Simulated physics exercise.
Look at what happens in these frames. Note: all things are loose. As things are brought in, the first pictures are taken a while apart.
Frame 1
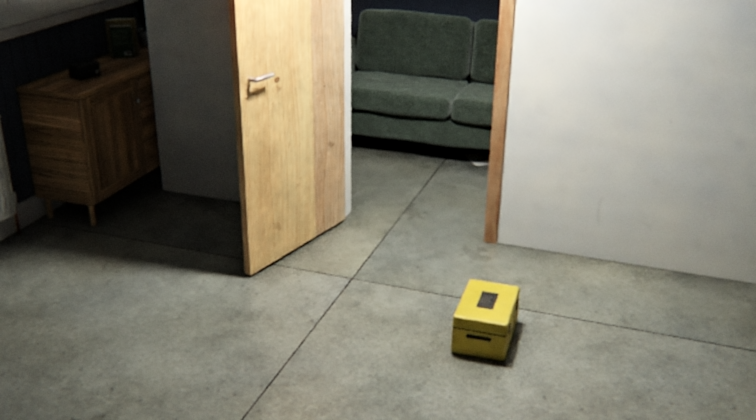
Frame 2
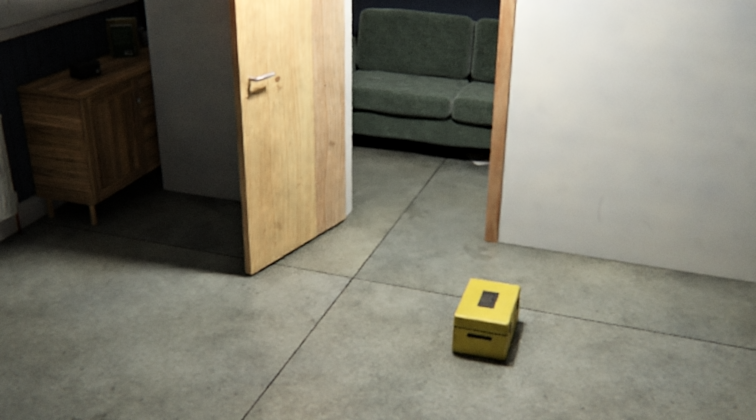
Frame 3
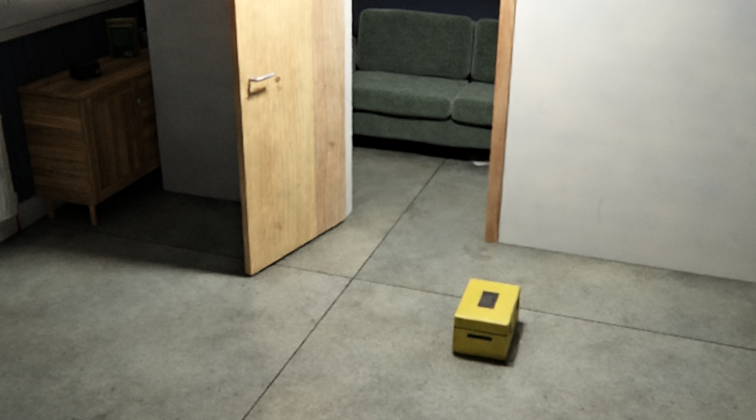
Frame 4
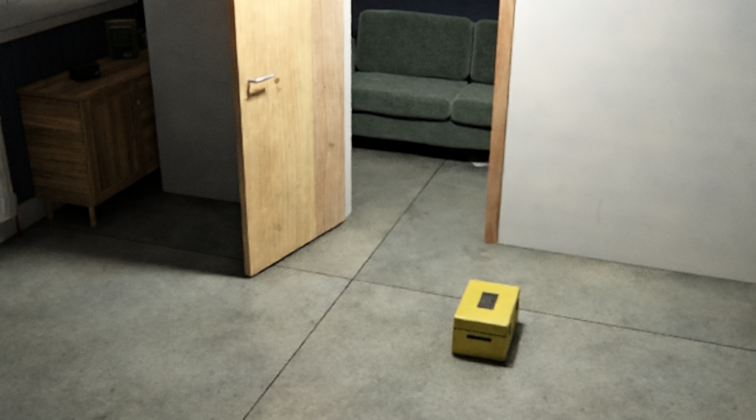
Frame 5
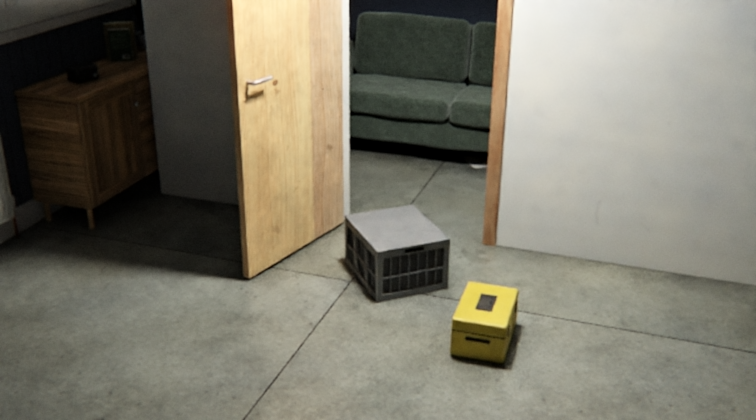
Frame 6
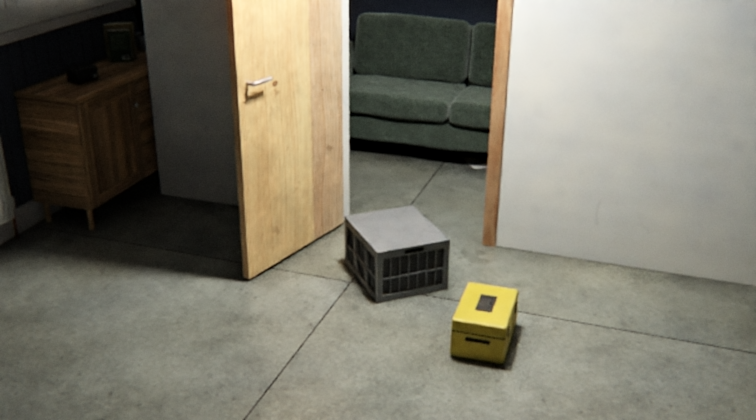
A grey chest appears on the concrete floor beside the wide-open wooden door, behind and to the left of a yellow toolbox that sits alone at first. After that nothing moves: the door, the toolbox and the chest all stay still, with a green sofa visible through the doorway.
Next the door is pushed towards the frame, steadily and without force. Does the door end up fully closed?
No.
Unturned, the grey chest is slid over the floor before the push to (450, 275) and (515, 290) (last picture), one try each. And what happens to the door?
First try: It gets caught partway; second try: It swings home.
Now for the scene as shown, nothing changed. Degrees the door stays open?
The answer is roughly 30°.
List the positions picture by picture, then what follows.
Door wide open and still; yellow toolbox (486, 319), in the first frame.
Door wide open and still; yellow toolbox (487, 318), in the second frame.
Door wide open and still; yellow toolbox (487, 318), in the third frame.
Door wide open and still; yellow toolbox (487, 319), in the fourth frame.
Door wide open and still; yellow toolbox (485, 321), in the fifth frame.
Door wide open and still; grey chest (395, 252); yellow toolbox (485, 322), in the sixth frame.
Then, 0.80 s later than the last frame, door at 71°.
Then, 1.20 s later than the last frame, door at 52°; grey chest moved a little near (424, 252).
Then, 1.80 s later than the last frame, door at 37°; grey chest moved about its own width near (457, 244).
When it is over, door at 30°; moved from the start, grey chest; yellow toolbox as before. End places, in pixels of the last picture, grey chest near (472, 239).
